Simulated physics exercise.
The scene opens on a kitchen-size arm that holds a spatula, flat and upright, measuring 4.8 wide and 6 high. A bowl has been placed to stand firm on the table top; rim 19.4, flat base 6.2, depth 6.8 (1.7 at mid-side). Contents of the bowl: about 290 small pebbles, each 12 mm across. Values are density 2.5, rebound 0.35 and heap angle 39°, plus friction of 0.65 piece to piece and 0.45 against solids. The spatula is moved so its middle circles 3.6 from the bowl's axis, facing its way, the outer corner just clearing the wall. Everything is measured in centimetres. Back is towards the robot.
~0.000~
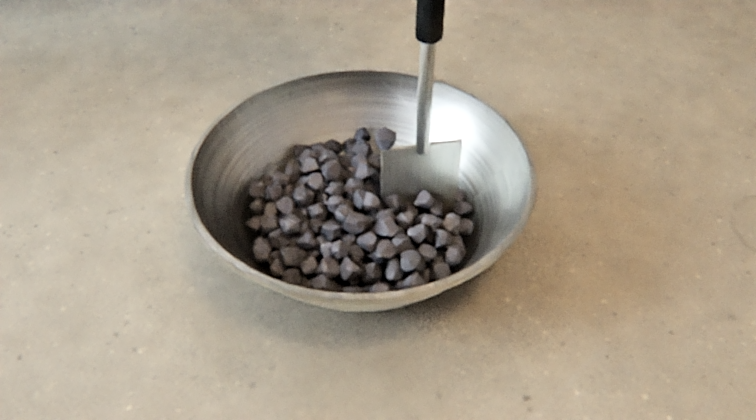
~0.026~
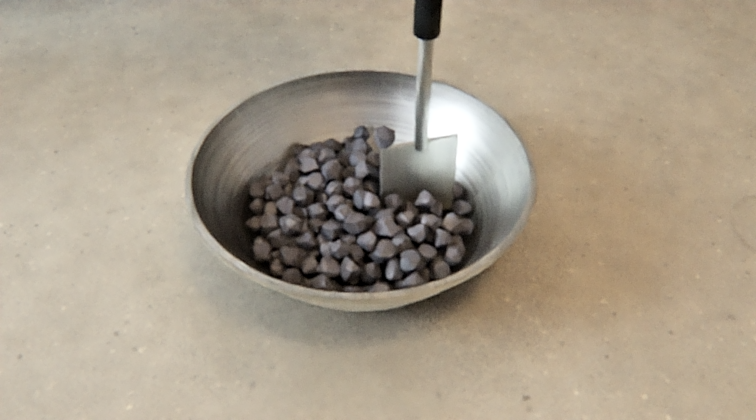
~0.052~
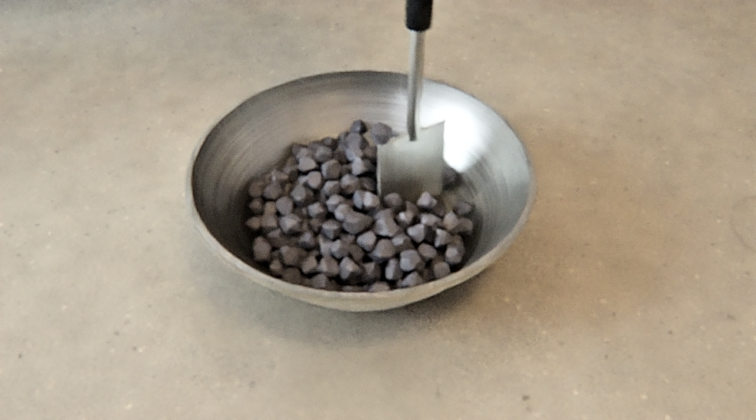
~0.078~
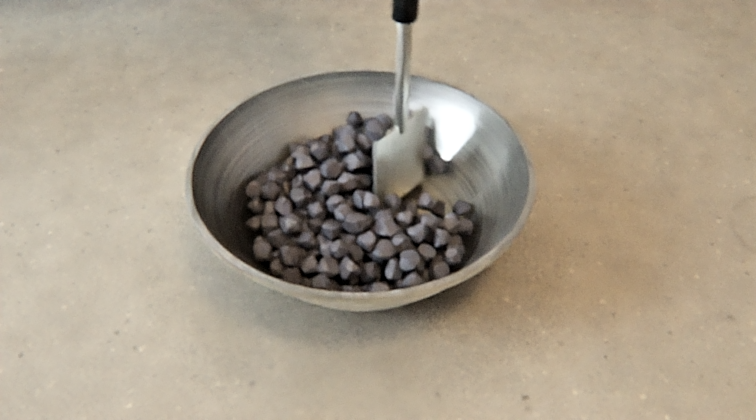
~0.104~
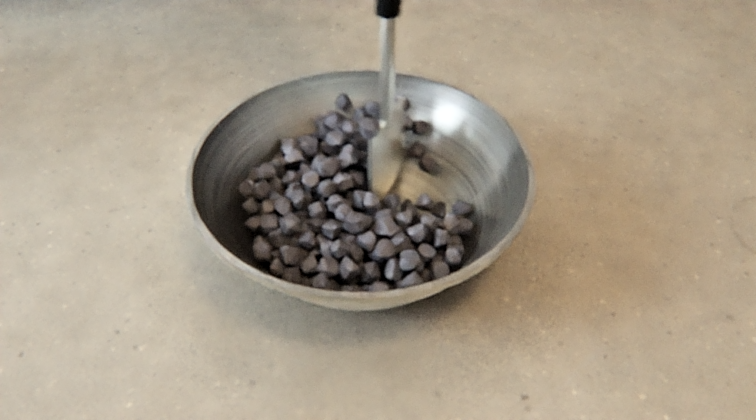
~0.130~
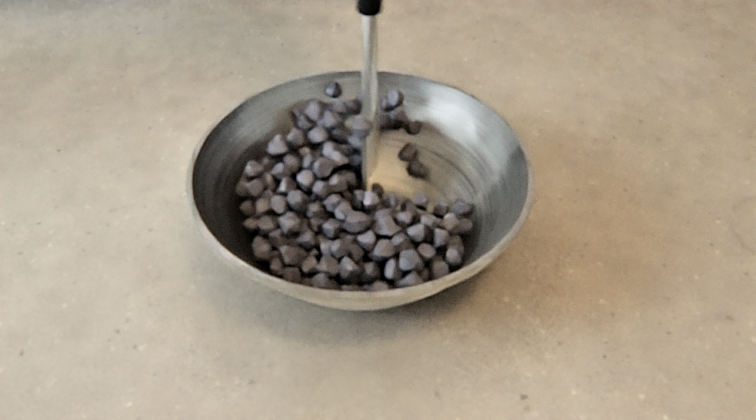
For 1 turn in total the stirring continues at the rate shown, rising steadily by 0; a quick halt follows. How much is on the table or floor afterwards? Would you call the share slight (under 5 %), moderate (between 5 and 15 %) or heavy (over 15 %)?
I would call it moderate.
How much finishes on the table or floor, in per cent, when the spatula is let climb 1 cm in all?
5 %.
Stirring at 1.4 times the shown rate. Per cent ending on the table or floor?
Some 25 in a hundred.
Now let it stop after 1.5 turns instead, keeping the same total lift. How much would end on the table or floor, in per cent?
That would give some 10 percent.
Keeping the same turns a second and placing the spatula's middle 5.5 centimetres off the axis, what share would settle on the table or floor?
Then about 10 per cent.
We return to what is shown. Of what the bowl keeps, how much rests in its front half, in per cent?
Around 35 percent of it.
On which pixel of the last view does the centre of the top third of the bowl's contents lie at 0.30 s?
About (282, 231) in the last picture.
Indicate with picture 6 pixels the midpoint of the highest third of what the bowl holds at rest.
At about (417, 143).
By 0.30 s, 182° round, highest piece 9 above the table; 294 in the bowl.
By 0.47 s, 292° round, highest piece 9 above the table; 278 in the bowl, 6 on the table or floor, 10 in flight or on the tool.
By 0.76 s, 0° round, highest piece 8 above the table; 270 in the bowl, 24 on the table or floor.
By 1.46 s, 0° round, highest piece 7 above the table; 270 in the bowl, 24 on the table or floor.
Final count, 270 in the bowl, 24 on the table or floor. That is 8 % on the table or floor.
